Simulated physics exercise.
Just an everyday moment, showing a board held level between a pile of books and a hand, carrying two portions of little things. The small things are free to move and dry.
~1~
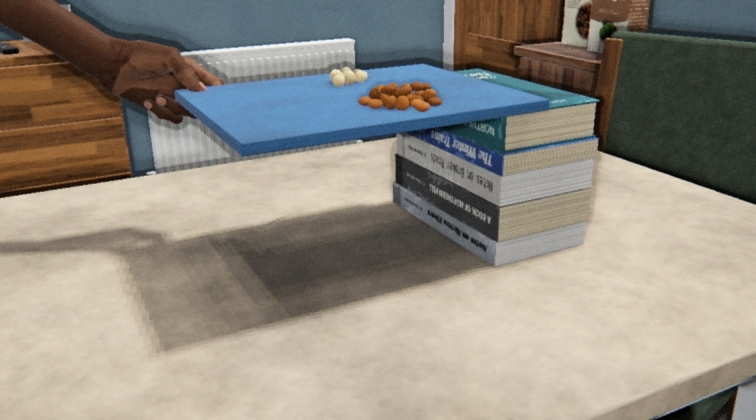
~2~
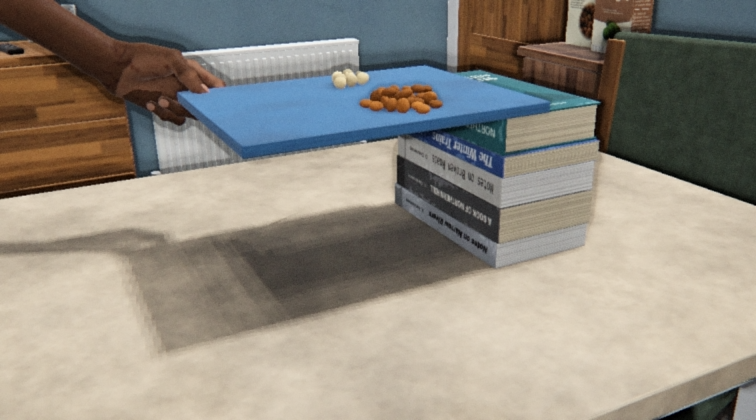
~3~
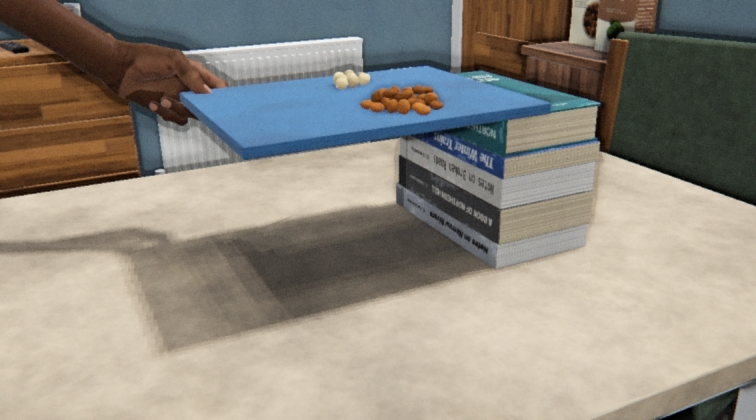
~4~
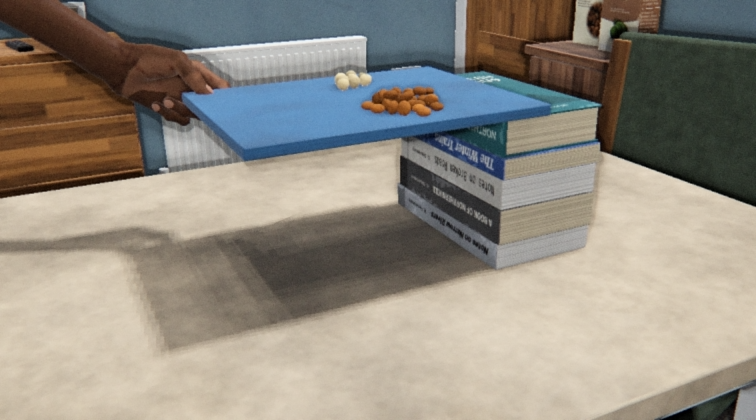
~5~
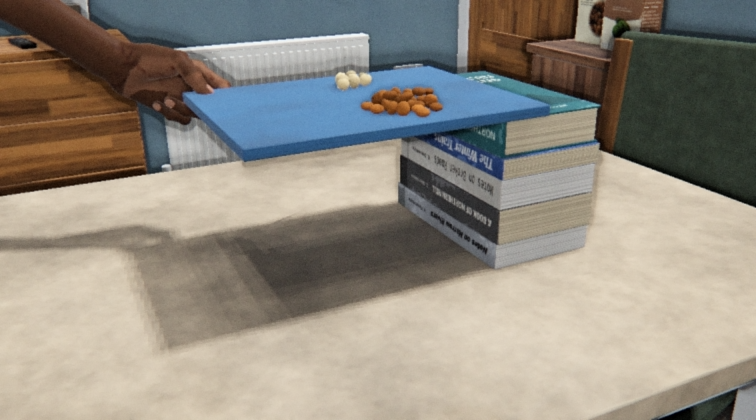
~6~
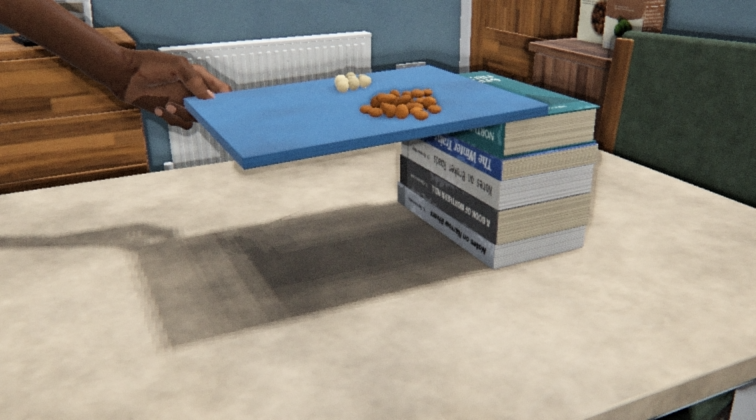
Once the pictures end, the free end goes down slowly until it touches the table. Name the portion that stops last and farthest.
Background group.
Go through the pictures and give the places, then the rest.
Held end of the board at (249, 146), level; book pile at (488, 106), tall, over half the board's length; near portion at (399, 101), some bits of cat kibble; far portion at (348, 76), a few macadamia nuts, in the first picture.
Held end of the board at (250, 148), level; far portion at (350, 78), in the second picture.
Held end of the board at (251, 149), level; near portion at (401, 104), in the third picture.
Held end of the board at (252, 151), level; far portion at (353, 80), in the fourth picture.
Held end of the board at (251, 151), level; near portion at (401, 106), in the fifth picture.
Held end of the board at (251, 159), down by 1°; book pile at (491, 109); near portion at (399, 109), not moving; far portion at (352, 81), not moving, in the sixth picture.
Then, 0.50 s past the last view, board sloping at 16°; near portion all still on the board; far portion all still on the board.
Then, 1.04 s past the last view, board sloping at 34°; near portion nearly all still on the board; far portion mostly less than half a board's length out.
Then, 1.67 s past the last view, board resting at 39°; near portion mostly at the foot of the board; far portion mostly less than half a board's length out.
Finally, board resting at 39°; near portion mostly at the foot of the board; far portion mostly less than half a board's length out; the far portion has gone farther.
